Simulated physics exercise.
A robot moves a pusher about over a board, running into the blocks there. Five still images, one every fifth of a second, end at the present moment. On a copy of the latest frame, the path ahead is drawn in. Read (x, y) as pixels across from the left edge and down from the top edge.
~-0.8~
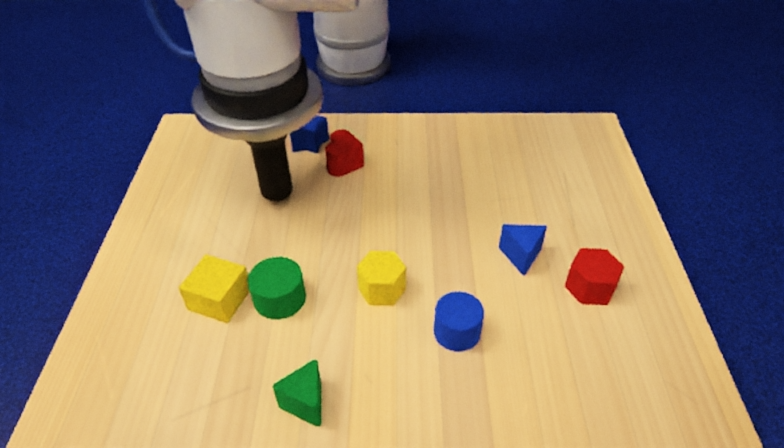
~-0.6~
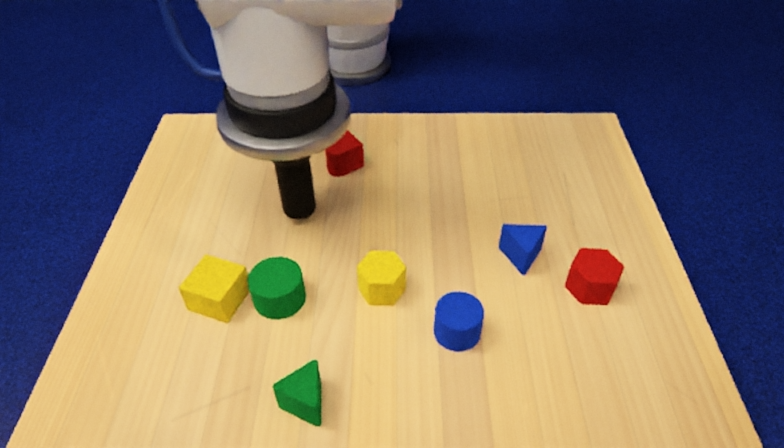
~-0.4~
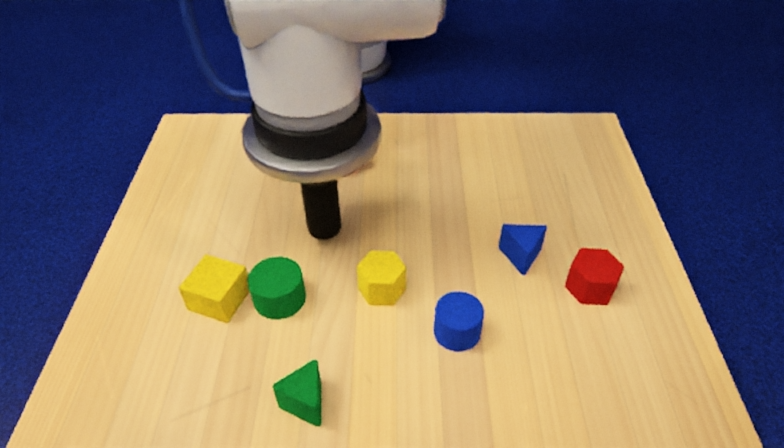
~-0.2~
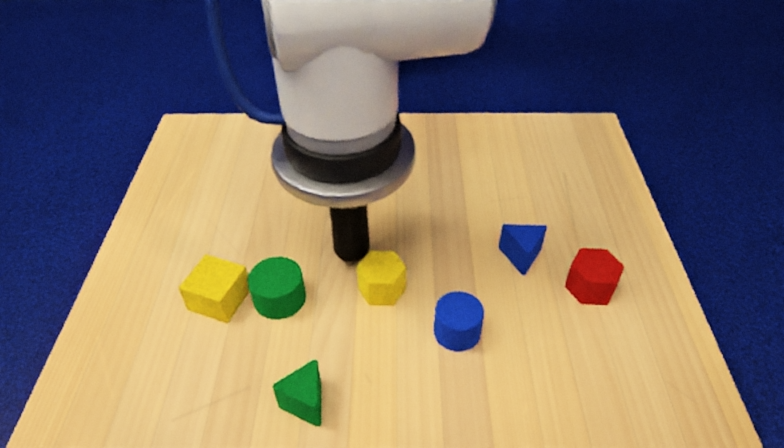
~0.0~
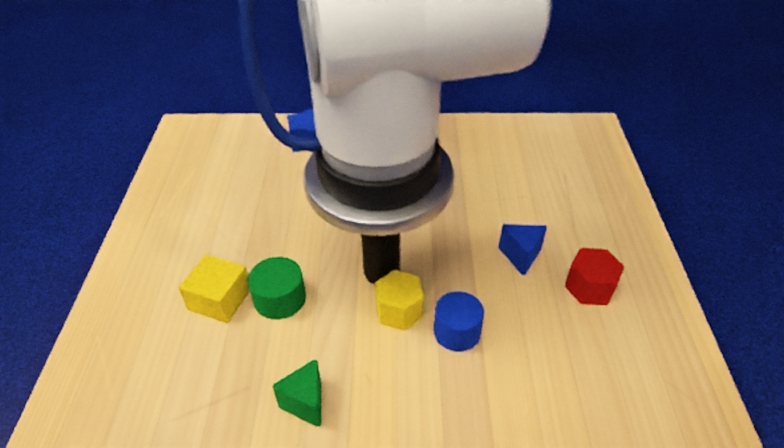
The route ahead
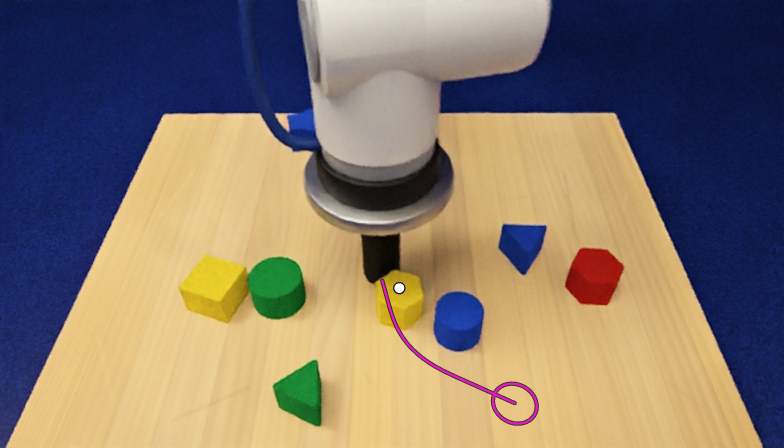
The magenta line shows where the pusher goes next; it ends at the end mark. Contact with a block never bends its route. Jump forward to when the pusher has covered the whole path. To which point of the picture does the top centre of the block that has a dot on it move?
At the end it should sit near (476, 411).
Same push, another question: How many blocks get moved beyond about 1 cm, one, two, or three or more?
One block shifts.
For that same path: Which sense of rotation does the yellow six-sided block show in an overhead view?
Looking down: Clockwise.
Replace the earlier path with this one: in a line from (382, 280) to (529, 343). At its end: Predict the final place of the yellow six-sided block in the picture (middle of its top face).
It is at (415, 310).
The drawn path runs from (382, 280) via (399, 331) and (447, 373), ending at (515, 403); the dot is on the yellow six-sided block.
The first path, step by step. One third of the way, pusher (399, 324); yellow six-sided block (425, 341).
Two thirds of the way, pusher (449, 366); yellow six-sided block (464, 394), turned 35° clockwise.
At the end, pusher (517, 396); yellow six-sided block (476, 411), turned 65° clockwise; blue circle not moved.
